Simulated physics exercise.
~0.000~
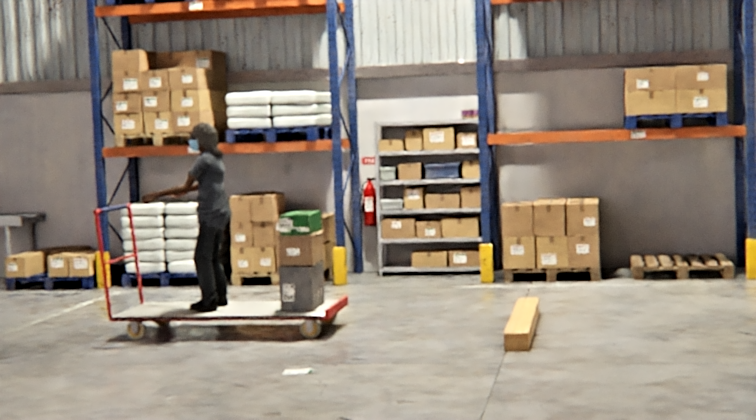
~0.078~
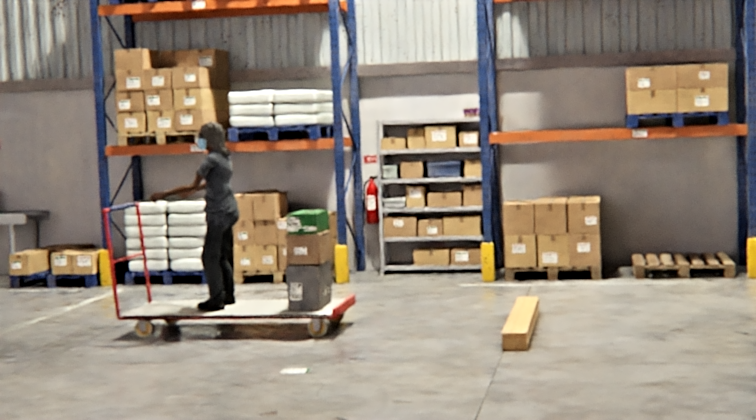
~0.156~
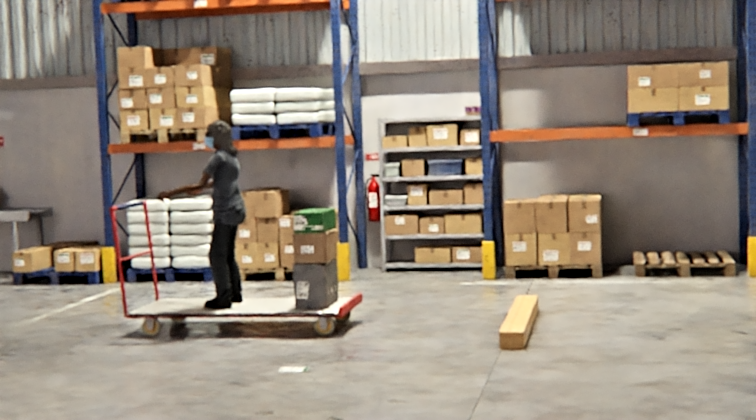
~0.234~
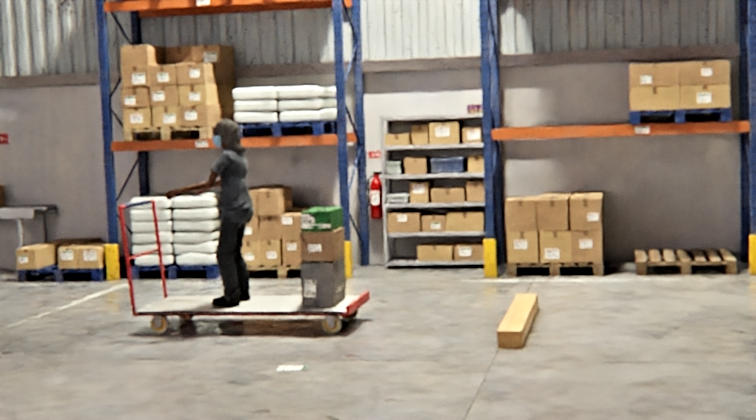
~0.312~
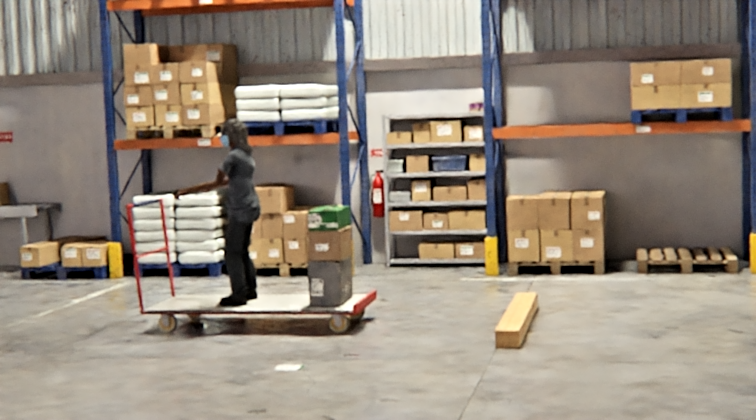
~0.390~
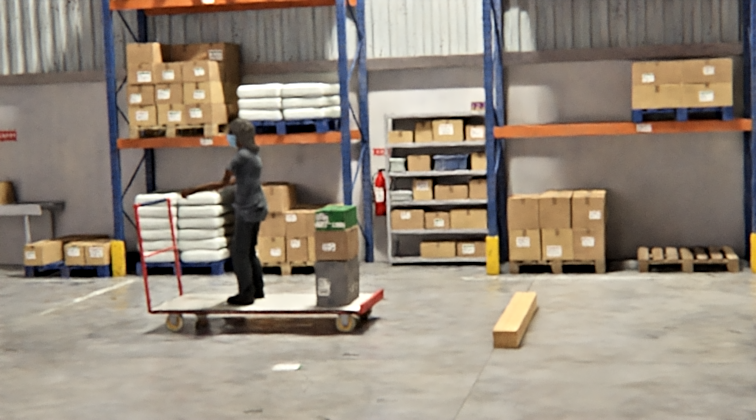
A flat cart with red ends rolls slowly to the right across a warehouse floor, carrying a standing worker and a stack topped by a green parcel. The worker first reaches toward the handle at the left, then draws the arms in, as the gap to a long block on the floor narrows slightly.
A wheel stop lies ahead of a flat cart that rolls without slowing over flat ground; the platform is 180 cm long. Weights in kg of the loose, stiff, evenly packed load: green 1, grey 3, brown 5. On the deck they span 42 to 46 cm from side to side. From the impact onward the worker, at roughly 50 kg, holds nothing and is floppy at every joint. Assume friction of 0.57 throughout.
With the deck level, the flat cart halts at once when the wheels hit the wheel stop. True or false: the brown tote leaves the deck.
False, it remains on the deck.
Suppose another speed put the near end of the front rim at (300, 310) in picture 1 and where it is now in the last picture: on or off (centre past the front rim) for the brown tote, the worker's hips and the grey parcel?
Then the brown one is no longer aboard, the hips are still in place and the grey one is still in place.
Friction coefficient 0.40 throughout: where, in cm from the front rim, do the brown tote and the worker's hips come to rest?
So the brown load stays 10 behind while the hips end up 60 behind the front rim.
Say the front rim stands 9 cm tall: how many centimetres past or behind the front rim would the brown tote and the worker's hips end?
Both stay back - brown 20 cm behind, hips 60 cm behind.
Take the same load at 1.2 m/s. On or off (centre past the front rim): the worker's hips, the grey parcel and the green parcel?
Result: Hips safe; grey gone; green gone.
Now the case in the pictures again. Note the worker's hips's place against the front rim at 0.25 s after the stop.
Behind the rim, near 80 cm.
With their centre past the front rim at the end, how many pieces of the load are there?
0.
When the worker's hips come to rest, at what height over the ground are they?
The hips settle roughly 30 cm above the ground.
The wheels strike at 1.85 s.
After 2.10 s the brown tote is 18 cm behind the rim, tilted 10°, near (492, 239) in the last picture's view.
After 2.40 s the brown tote is 15 cm behind the rim, tilted 15°, near (497, 239) in the last picture's view.
After 2.85 s the brown tote is 15 cm behind the rim, tilted 5°, near (497, 240) in the last picture's view.
At rest, 4.5 s, nothing is past the rim; behind it, green parcel, grey parcel, brown tote and the worker's hips.
